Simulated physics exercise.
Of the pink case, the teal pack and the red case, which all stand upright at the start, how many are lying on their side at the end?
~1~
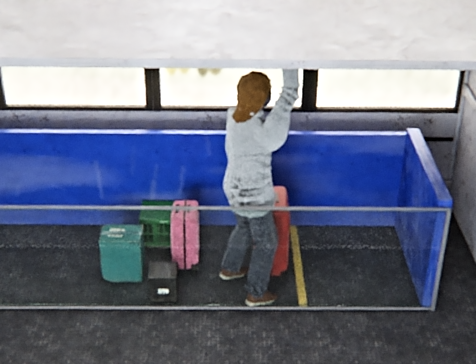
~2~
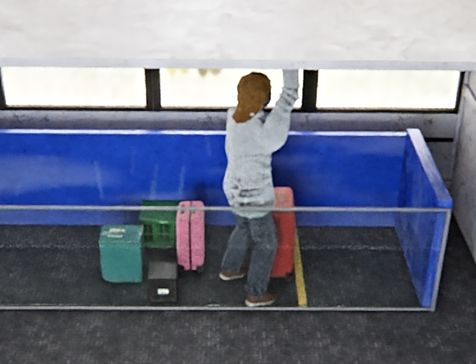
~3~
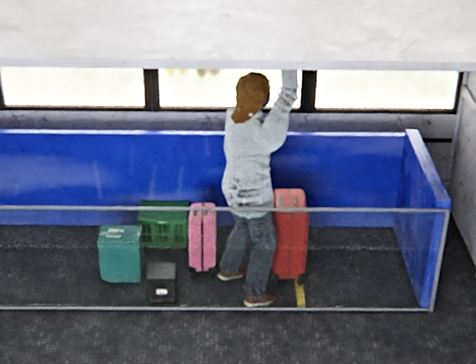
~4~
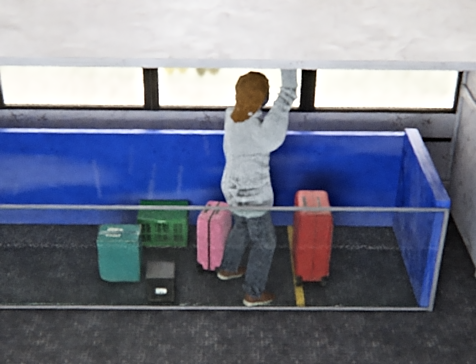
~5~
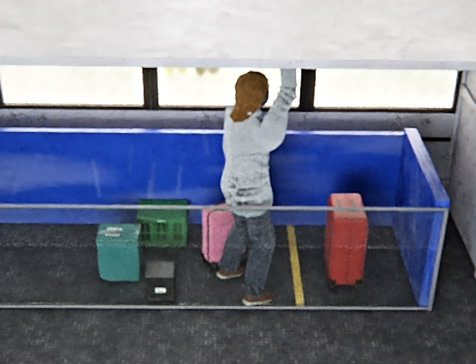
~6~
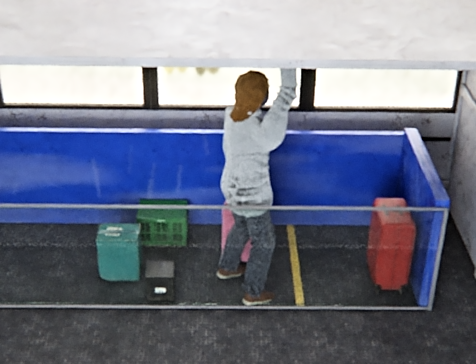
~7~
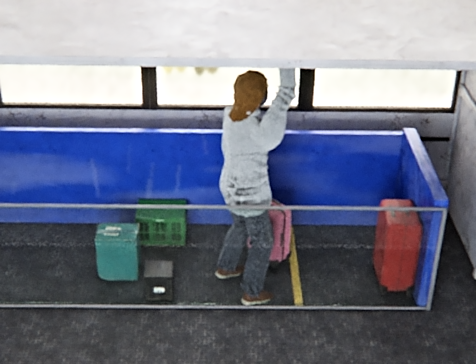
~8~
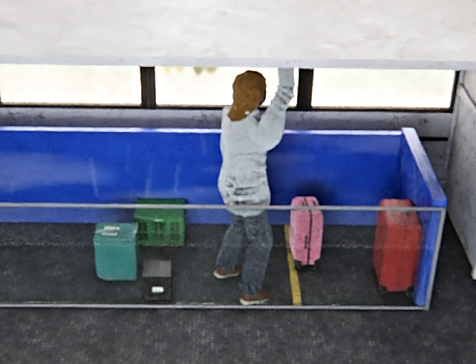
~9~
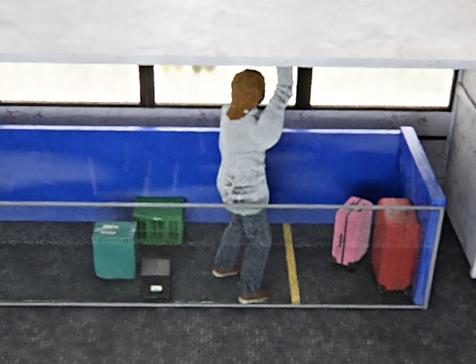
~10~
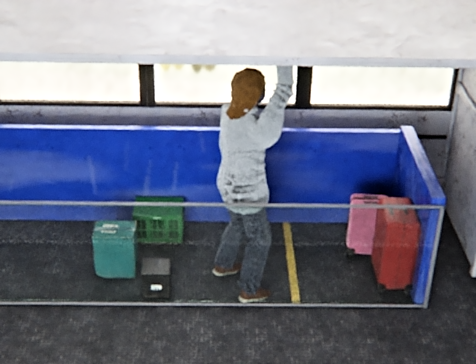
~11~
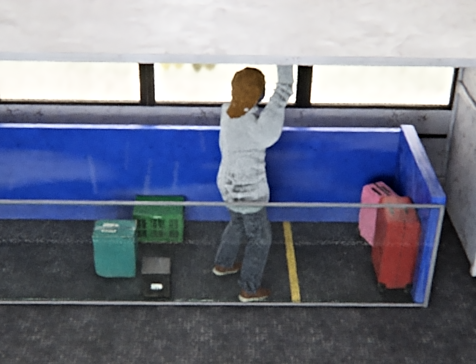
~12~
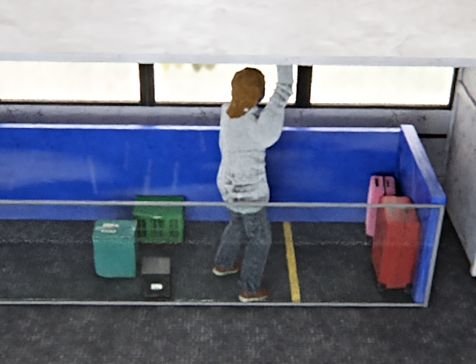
None of them are lying on their side, as the pink case, the teal pack and the red case all still stand upright at the end.
At the start, a traveller in a pale top stands in a blue-walled bay with one arm raised, a pink case to the left and a red case partly hidden behind the legs. The red case rolls right, crosses the yellow line and comes to rest near the right wall. The smaller pink case follows, passing behind the traveller and emerging to cross the line too. It rolls up to the red case, then slips in behind it towards the back corner. Both cases end upright at the right, while the teal pack, green crate and black tub remain on the left.
